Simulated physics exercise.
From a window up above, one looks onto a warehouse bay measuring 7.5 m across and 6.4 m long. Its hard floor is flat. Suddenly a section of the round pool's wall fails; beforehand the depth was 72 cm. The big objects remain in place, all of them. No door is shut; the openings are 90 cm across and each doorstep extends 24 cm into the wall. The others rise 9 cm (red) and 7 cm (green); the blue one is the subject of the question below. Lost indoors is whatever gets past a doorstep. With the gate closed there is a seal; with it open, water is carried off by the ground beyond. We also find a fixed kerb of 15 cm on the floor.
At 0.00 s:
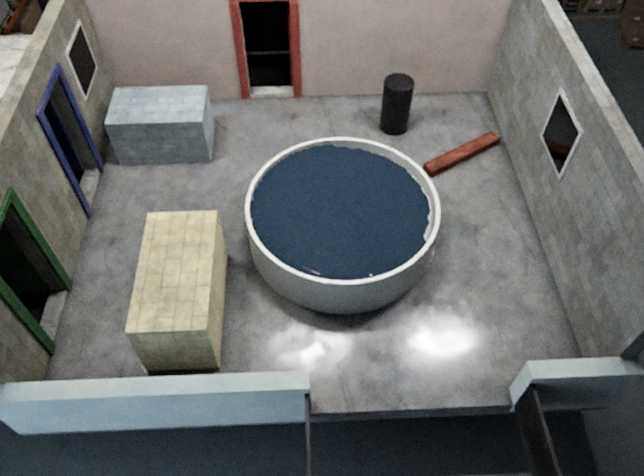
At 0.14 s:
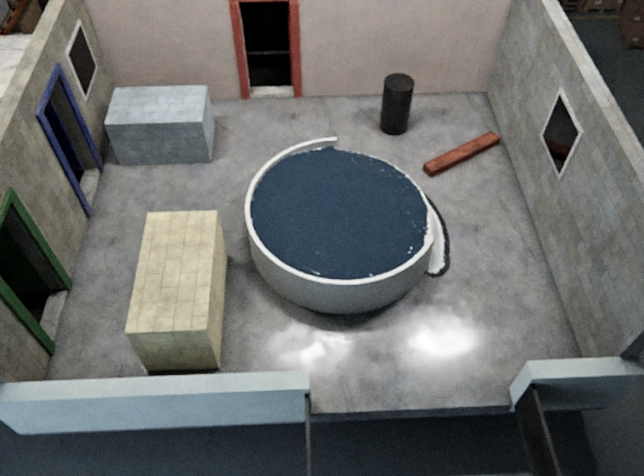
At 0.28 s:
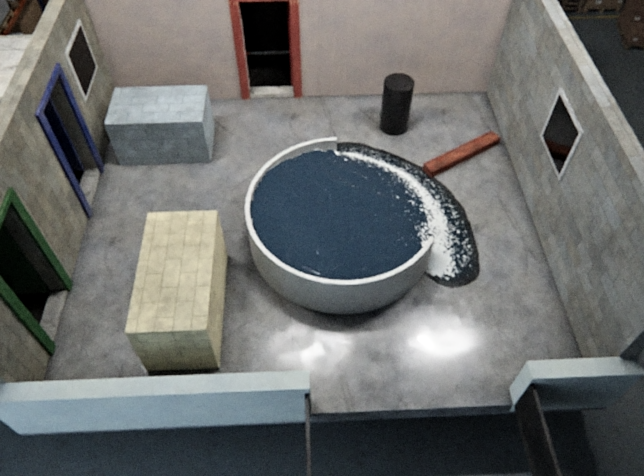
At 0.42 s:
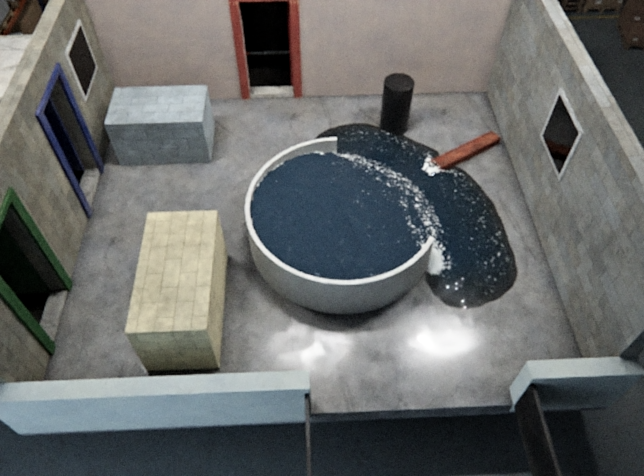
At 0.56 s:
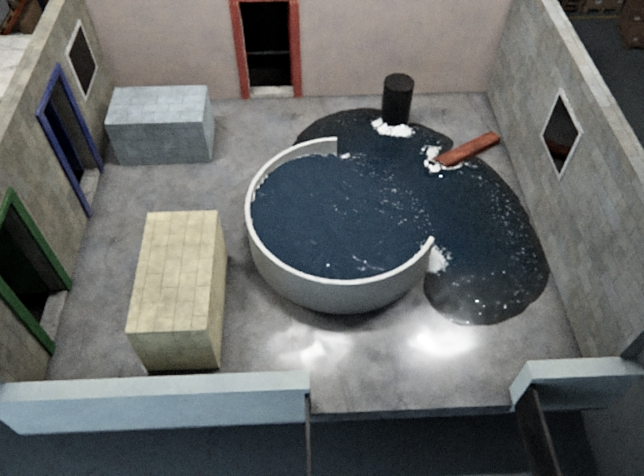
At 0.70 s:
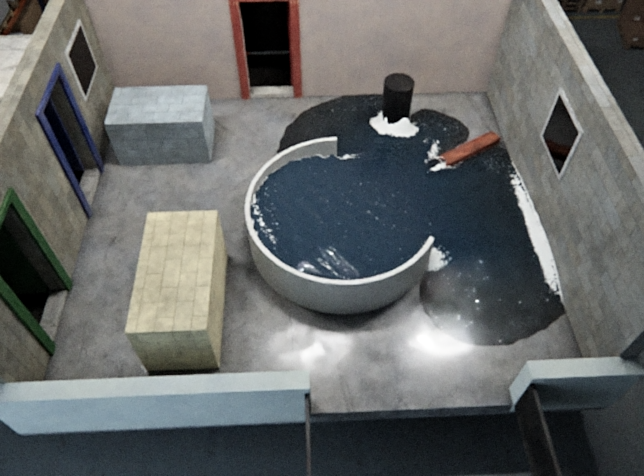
A round pool of dark water breaking open on its right side, water spreading around a black cylinder and reddish beam.
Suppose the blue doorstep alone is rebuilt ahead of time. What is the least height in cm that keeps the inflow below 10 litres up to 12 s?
About 7 cm.
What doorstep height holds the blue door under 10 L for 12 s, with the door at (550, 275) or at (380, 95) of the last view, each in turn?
In turn: About 27 cm, about 28 cm.
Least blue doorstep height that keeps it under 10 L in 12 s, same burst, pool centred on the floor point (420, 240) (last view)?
It must be around 8.0 cm tall.
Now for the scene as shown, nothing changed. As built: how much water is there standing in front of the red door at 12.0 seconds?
Some 8.5 cm.
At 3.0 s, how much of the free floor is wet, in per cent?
Roughly 55 percent.
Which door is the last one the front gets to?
Door: Green.
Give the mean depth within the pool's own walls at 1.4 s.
Average depth: Approx. 40 cm.
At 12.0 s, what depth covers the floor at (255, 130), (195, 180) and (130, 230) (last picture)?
Going through the spots in order gives 7, 8 and 9 centimetres.
After 1.4 s water covers 35 % of the floor, deepest (46 cm) near (506, 190); it has not reached the blue door.
After 3.0 s water covers 55 % of the floor, deepest (46 cm) near (482, 94); it has not reached the blue door.
After 12.0 s water covers 100 % of the floor, deepest (18 cm) near (91, 212); 16 cm at the blue door, 0 litres in over its 13 cm doorstep.
At the blue door as built, the water arrived by 5.0 s and peaked near 16 cm at 12.0 s.
With a doorstep of 6.5 cm, 14 litres would have come in within the 12 s; with 8.5 cm, 4 litres. So under 10 litres takes about 7 cm.
